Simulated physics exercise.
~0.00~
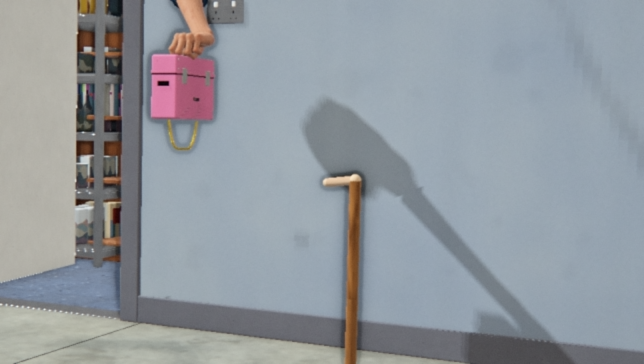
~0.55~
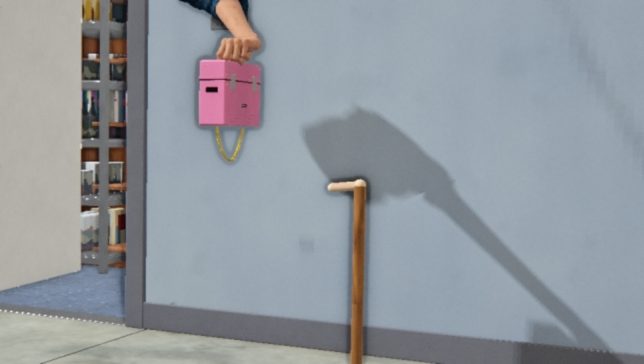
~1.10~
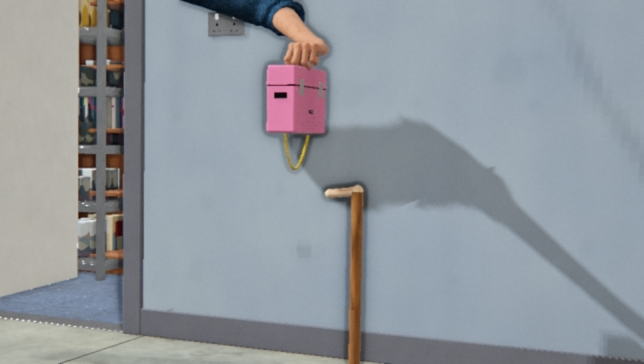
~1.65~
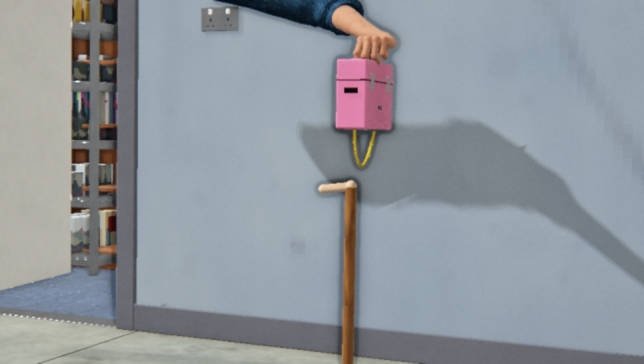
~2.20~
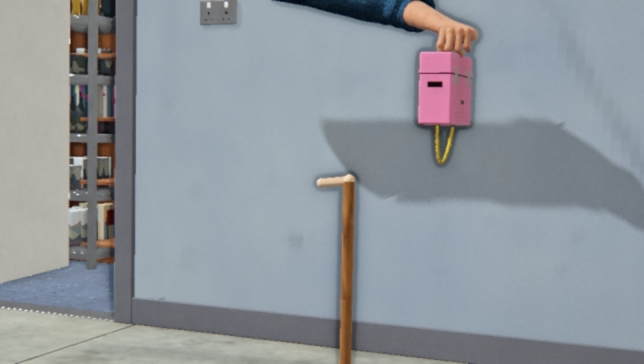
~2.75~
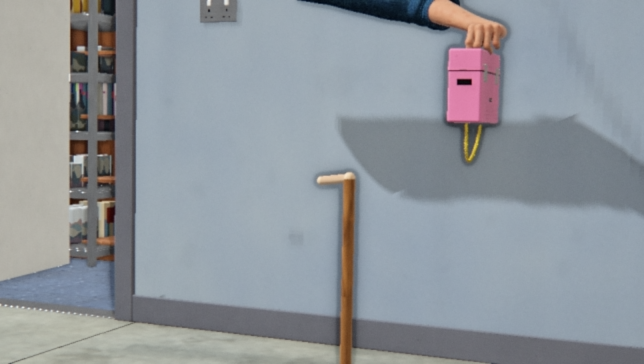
A pink case with a yellow loop hanging beneath it moved right in a person's hand, passing above a short wooden post with a bar at its top. It cleared the post without snagging and ended up upright on the far side, still held.
